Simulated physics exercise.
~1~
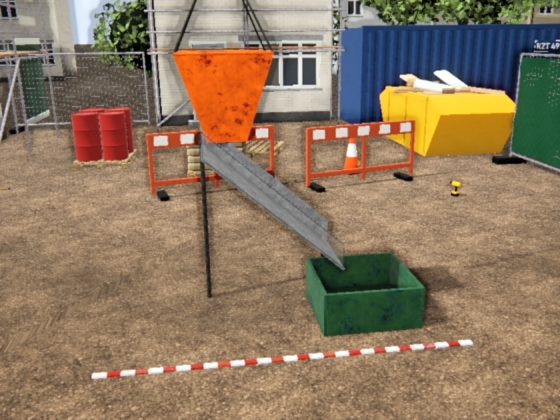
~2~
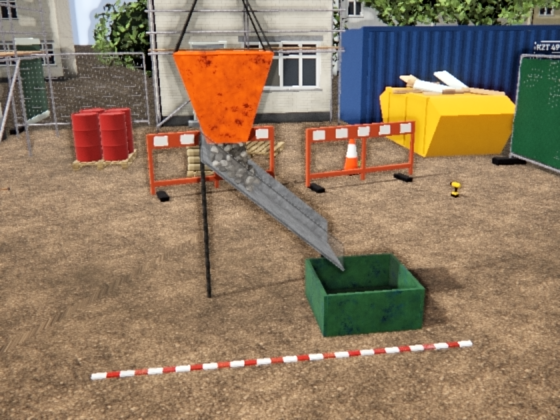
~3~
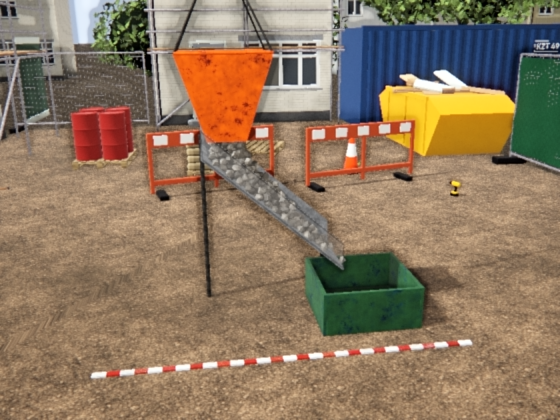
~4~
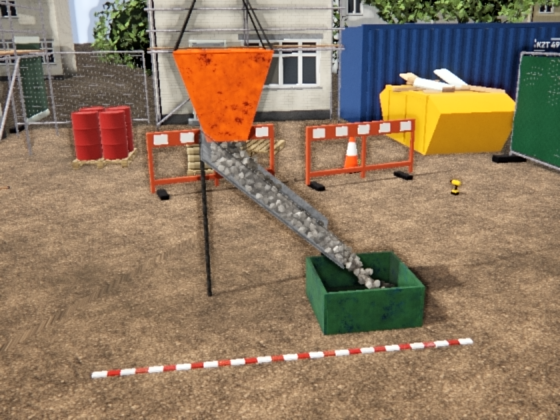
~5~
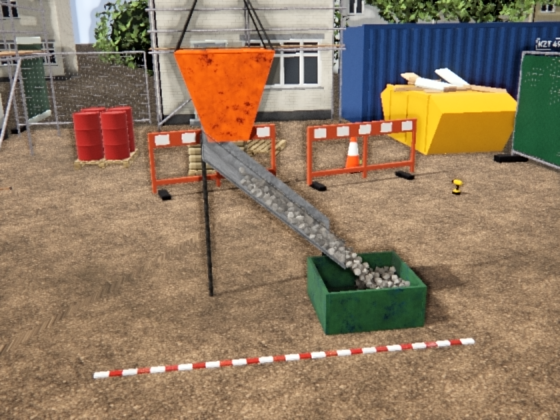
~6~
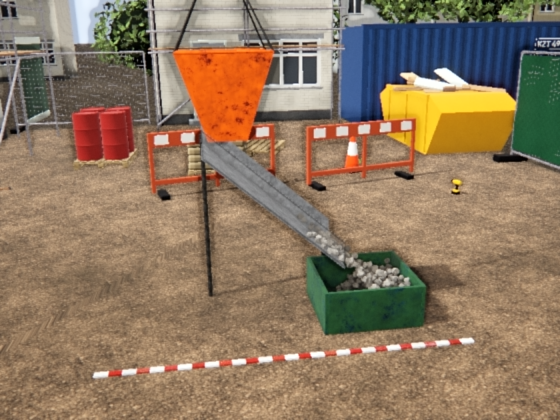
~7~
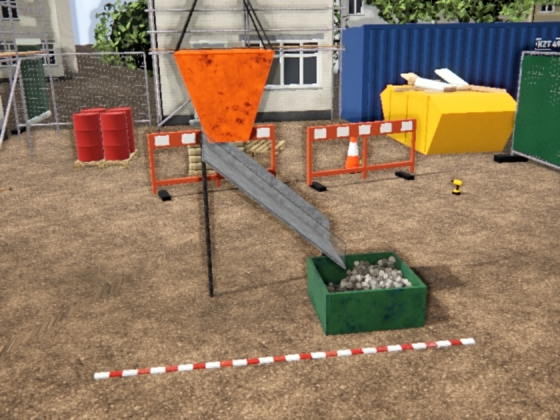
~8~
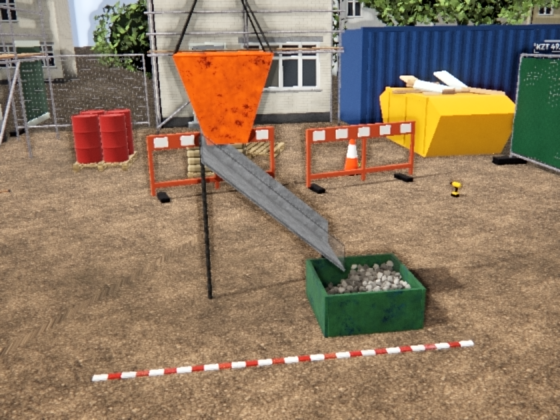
A dusty building site is seen from slightly above, with a blue container and a yellow skip at the back right, red drums at the left, and orange barriers in the middle. An orange hopper hangs over a sloping grey steel chute that points down to an open green bin on the right, behind a red and white striped pole on the ground. Grey stones drop from the hopper and spread down the chute. They pour off its lower end into the bin, and the chute gradually empties. Finally, the stones lie still in a heap inside the bin.
